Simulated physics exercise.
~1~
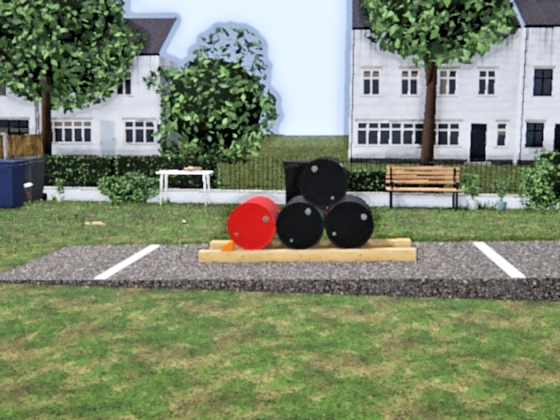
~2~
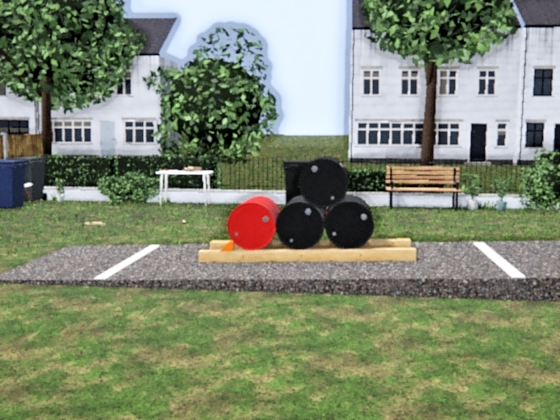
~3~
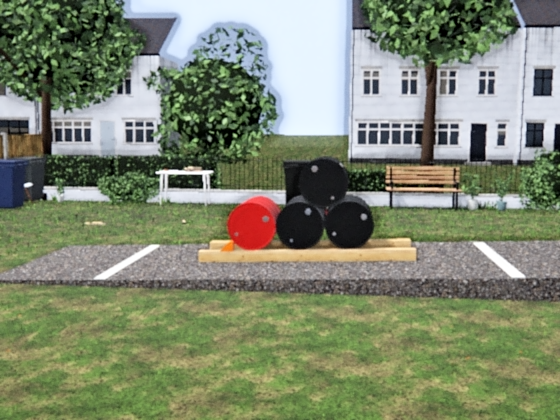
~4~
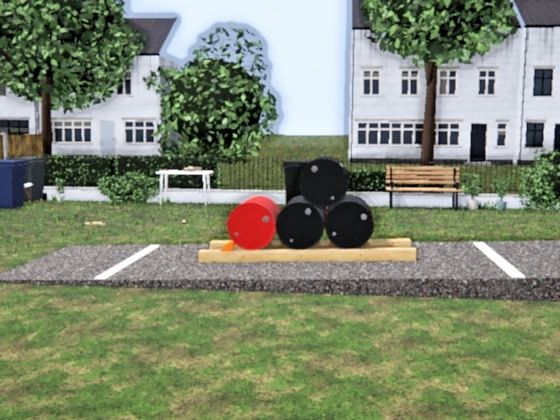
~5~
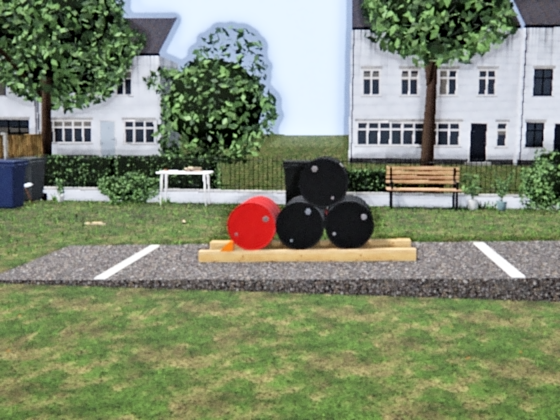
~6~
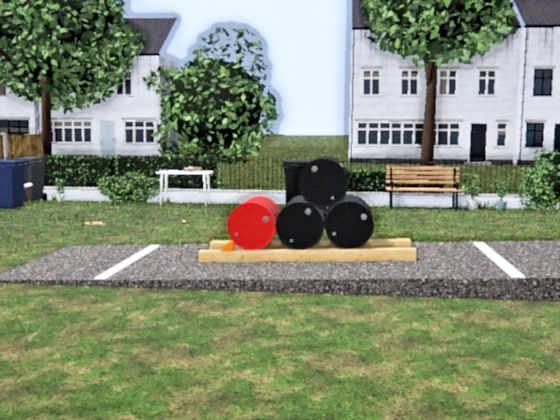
In this clip, a red drum and three black drums sit stacked on timber bearers across a gravel pad between two white lines, with grass, trees and pale houses around. Nothing moves, and the stack is still in place at the end.
